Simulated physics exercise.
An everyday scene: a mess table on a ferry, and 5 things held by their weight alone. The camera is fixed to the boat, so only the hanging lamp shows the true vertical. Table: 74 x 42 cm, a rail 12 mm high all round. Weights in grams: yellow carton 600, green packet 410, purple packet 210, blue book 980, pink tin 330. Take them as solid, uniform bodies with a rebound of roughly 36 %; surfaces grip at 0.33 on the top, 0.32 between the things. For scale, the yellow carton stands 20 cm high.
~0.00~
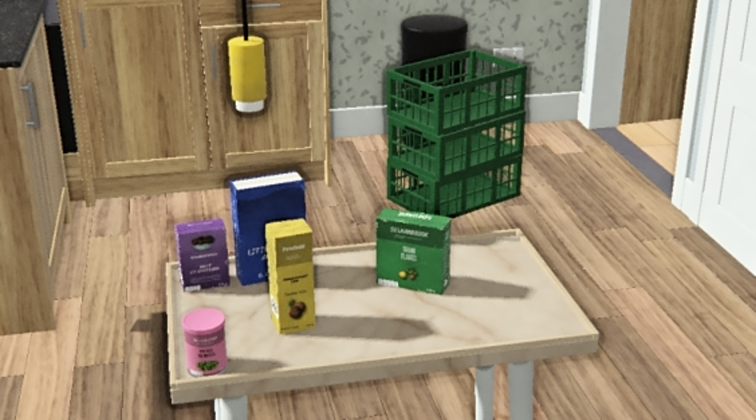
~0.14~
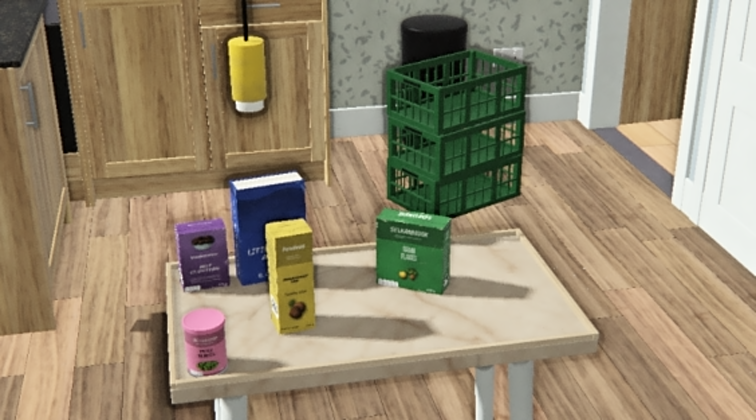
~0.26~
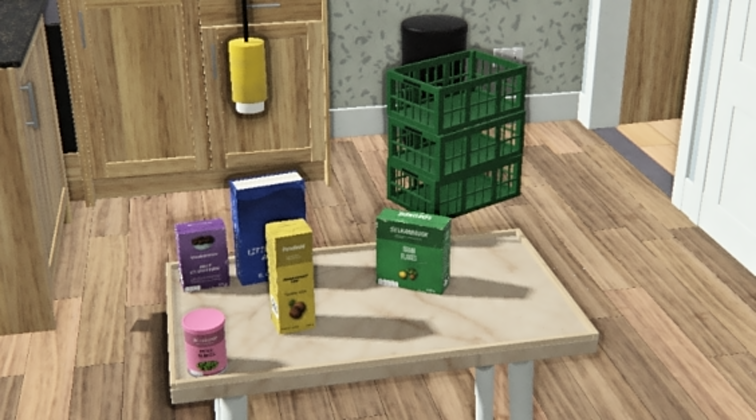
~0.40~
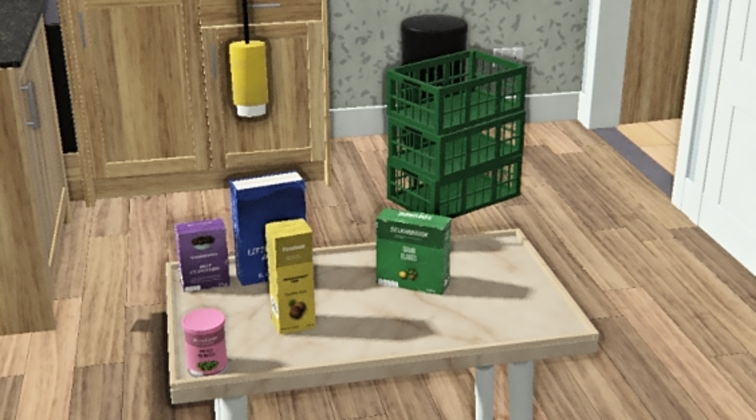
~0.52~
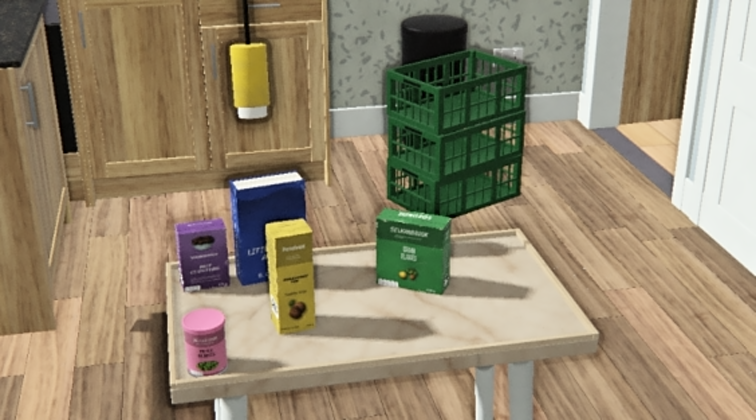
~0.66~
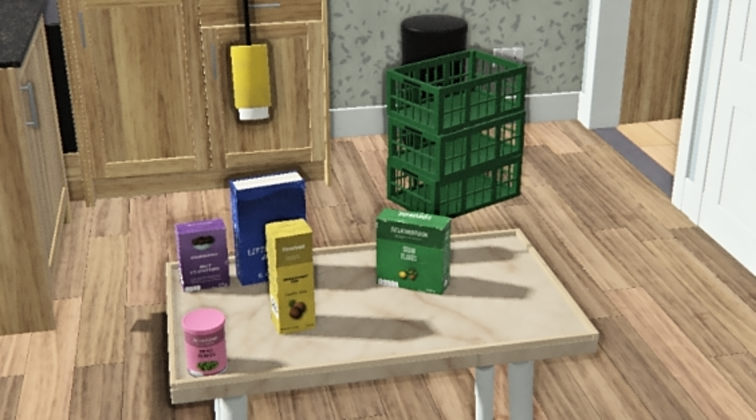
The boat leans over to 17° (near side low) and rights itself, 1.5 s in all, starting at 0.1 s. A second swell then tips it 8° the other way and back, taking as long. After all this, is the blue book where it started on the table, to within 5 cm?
The blue book gets shifted.
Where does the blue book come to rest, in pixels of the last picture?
Around (288, 297).
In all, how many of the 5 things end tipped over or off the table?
That comes to 2.
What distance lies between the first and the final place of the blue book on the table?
Some 16 cm.
Around 1.26 s, heel 7°, near side down; blue book on its side near (286, 283); yellow carton tipped 64° against what carries it.
Around 1.56 s, boat level; yellow carton now off the table; blue book on its side near (288, 297).
Around 1.96 s, heel 4°, far side down; blue book on its side near (288, 297).
Finally (3.6 s), off the table, yellow carton; on their side or leaning hard on the table, blue book; the other 3 still in place (within 5 cm). Final places as that camera would see them, blue book near (288, 297).
